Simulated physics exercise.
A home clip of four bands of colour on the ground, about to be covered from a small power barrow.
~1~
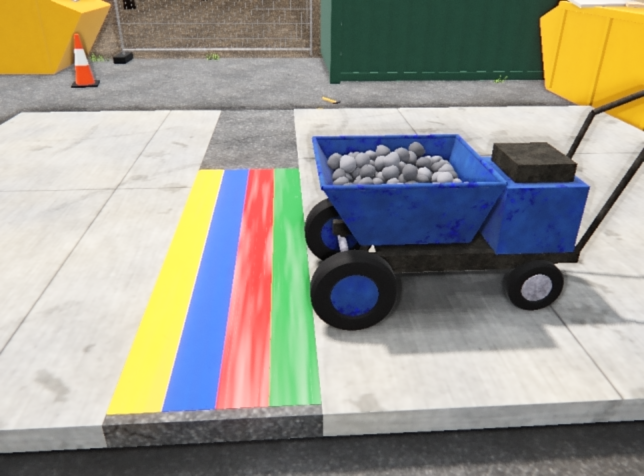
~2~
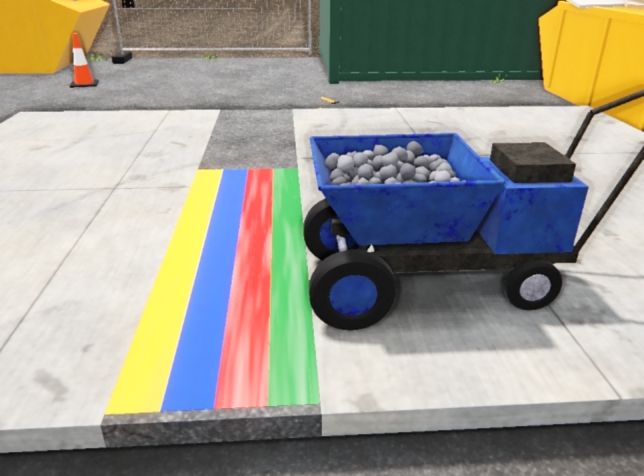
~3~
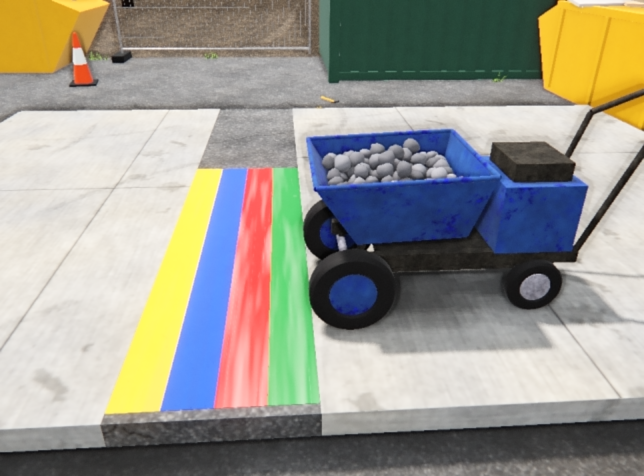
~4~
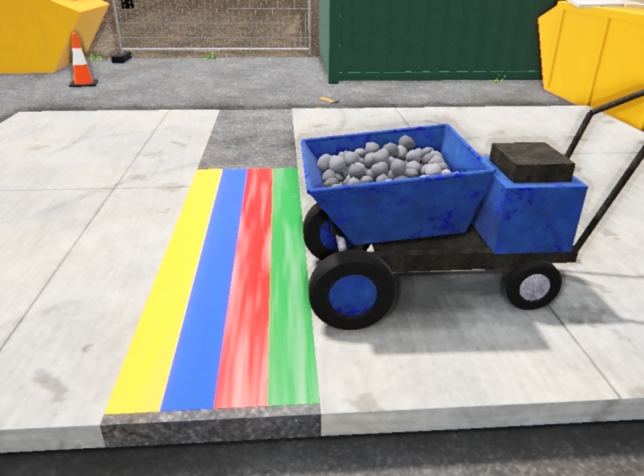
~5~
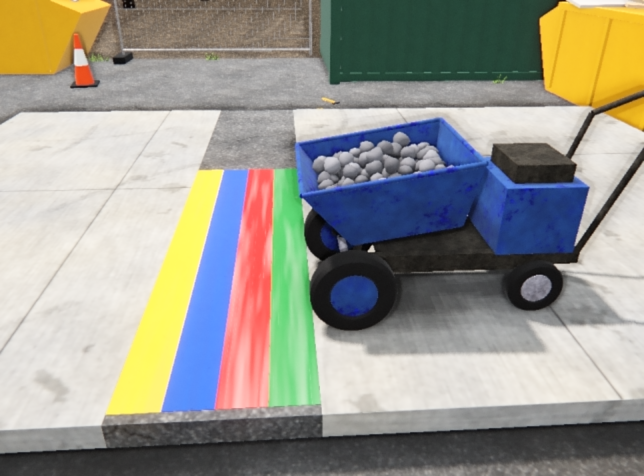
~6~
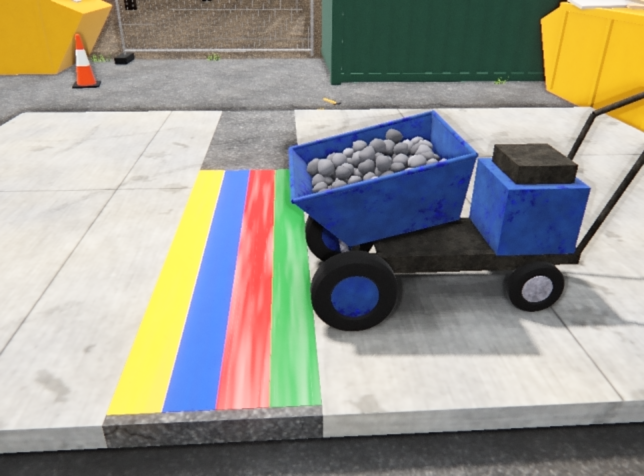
A blue barrow loaded with round grey cobbles stood to the right of yellow, blue, red and green stripes on the ground, and its skip slowly tilted a little to the left.
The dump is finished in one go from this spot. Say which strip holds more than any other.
The blue strip carries the most.
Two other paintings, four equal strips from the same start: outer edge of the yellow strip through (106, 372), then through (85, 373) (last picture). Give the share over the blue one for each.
First some 40, then 40 per cent.
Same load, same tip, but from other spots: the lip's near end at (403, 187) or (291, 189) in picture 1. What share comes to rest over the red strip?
Near 30 % and 0 %.
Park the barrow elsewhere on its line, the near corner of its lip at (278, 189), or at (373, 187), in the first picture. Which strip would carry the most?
At the first place the yellow one, at the second the strip in red.
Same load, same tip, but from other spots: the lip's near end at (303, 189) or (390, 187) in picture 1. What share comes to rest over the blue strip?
About 30 and 20 per cent.
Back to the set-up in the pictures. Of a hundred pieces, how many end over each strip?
In per cent, green strip 0, red strip 10, blue strip 35 and yellow strip 25.
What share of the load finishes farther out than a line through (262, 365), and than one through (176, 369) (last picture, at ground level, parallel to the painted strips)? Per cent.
The first gives 90 %, the second 40 %.
Soon after the last picture, skip tipped steeply; all in the skip.
A little later, skip tipped right over; most in the skip; a small part over the blue strip; a stray few over the yellow strip.
Later still, skip tipped right over; about a quarter in the skip; a small part over the red strip; about a third over the blue strip; about a quarter over the yellow strip; a small part off the paint.
By the end, skip tipped right over; a small part in the skip; none over the green strip; a small part over the red strip; about a third over the blue strip; about a quarter over the yellow strip; a small part off the paint.
